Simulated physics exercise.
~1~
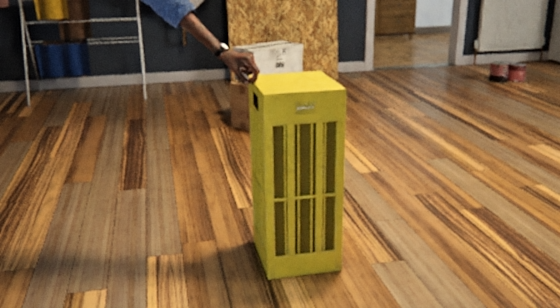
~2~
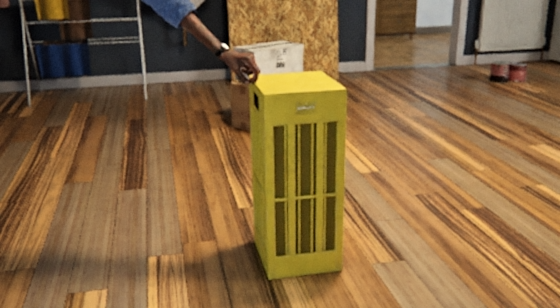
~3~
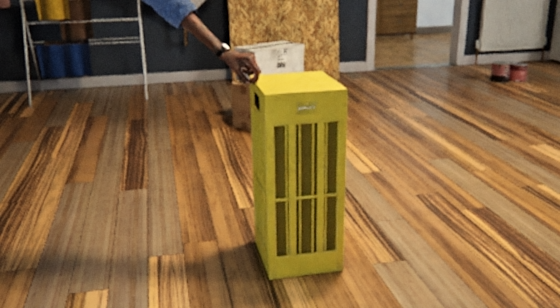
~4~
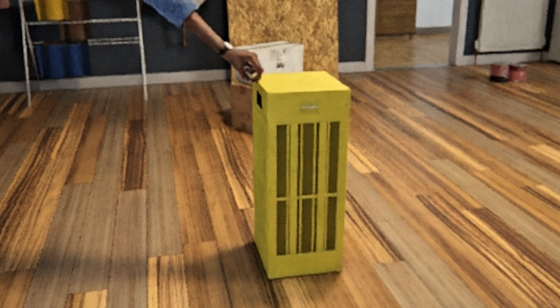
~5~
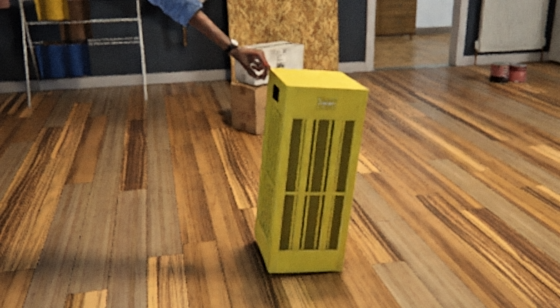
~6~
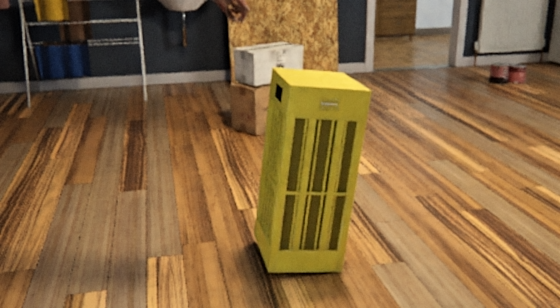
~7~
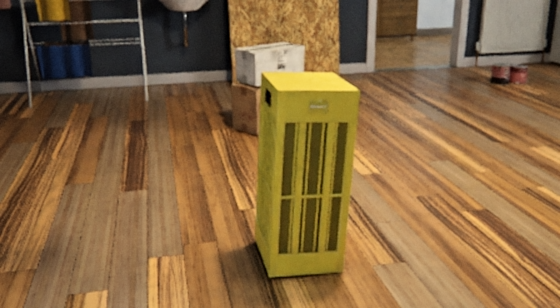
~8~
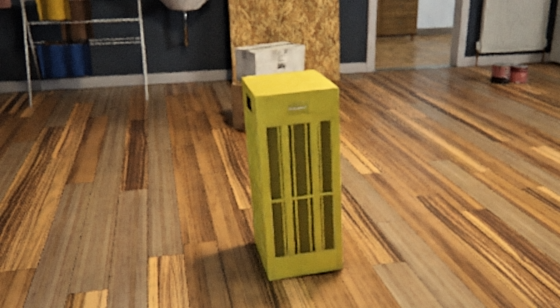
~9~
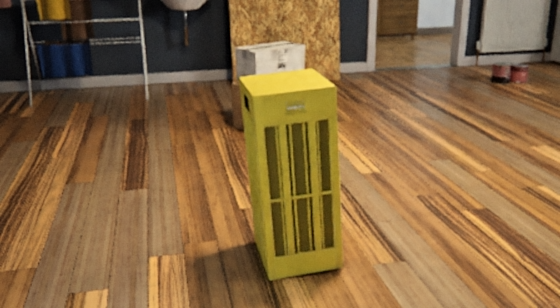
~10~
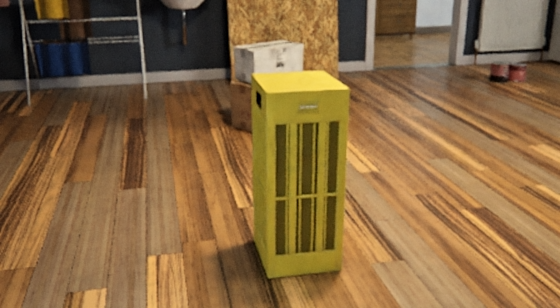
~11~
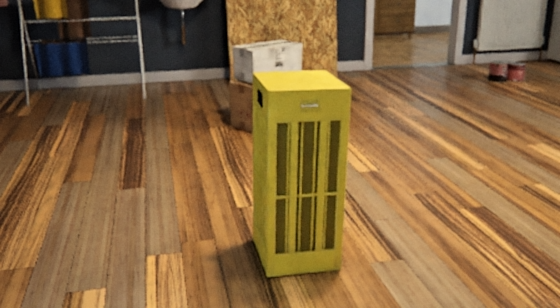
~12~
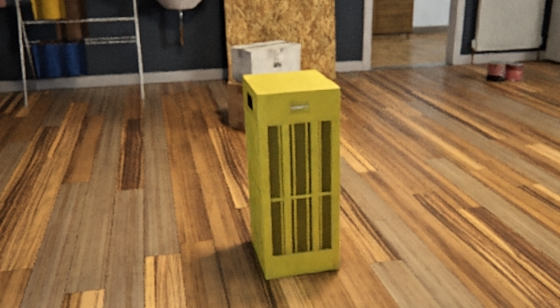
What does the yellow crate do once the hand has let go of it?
It rocks a little from side to side and then settles upright on its feet.
